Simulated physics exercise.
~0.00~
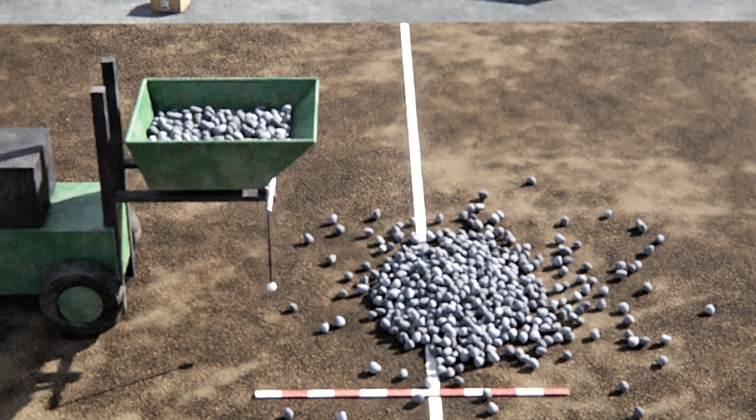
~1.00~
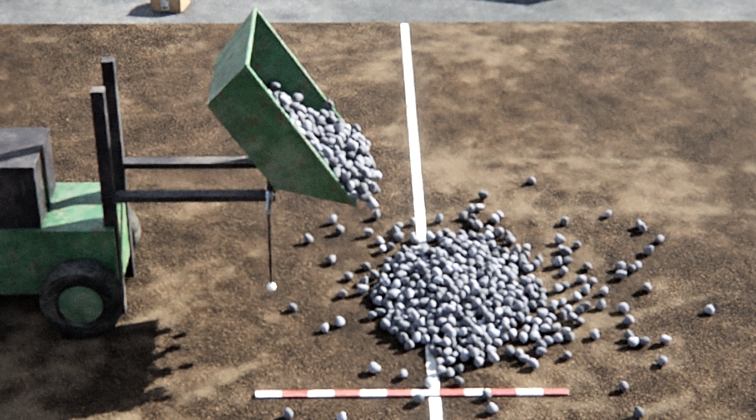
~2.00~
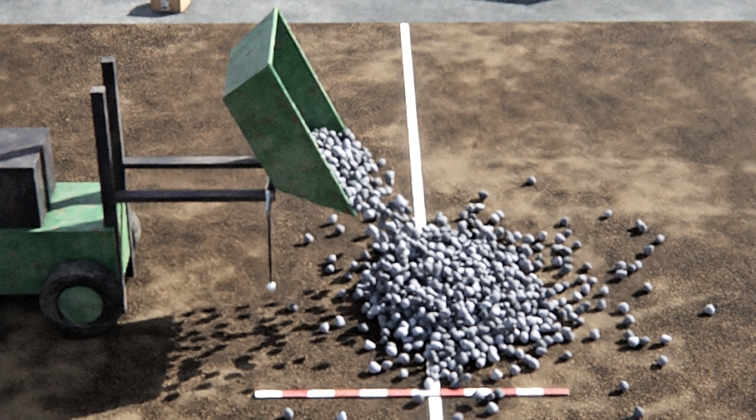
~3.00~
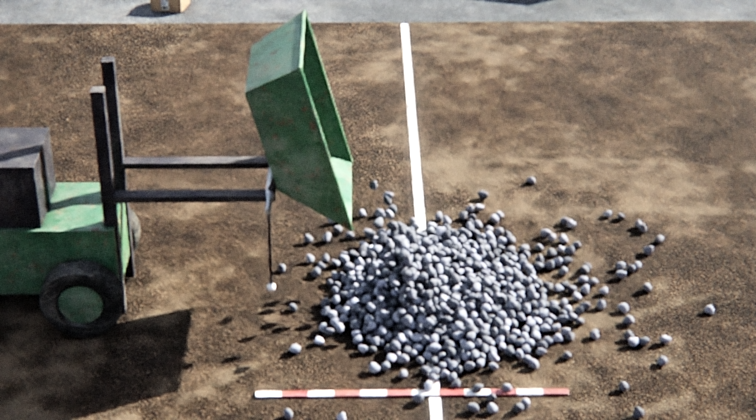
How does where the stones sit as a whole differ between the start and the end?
At the start, the stones are split between the raised skip on the left and the heap on the ground. By the end, the skip's load has joined the heap, so the stones as a whole sit farther right and lower down.
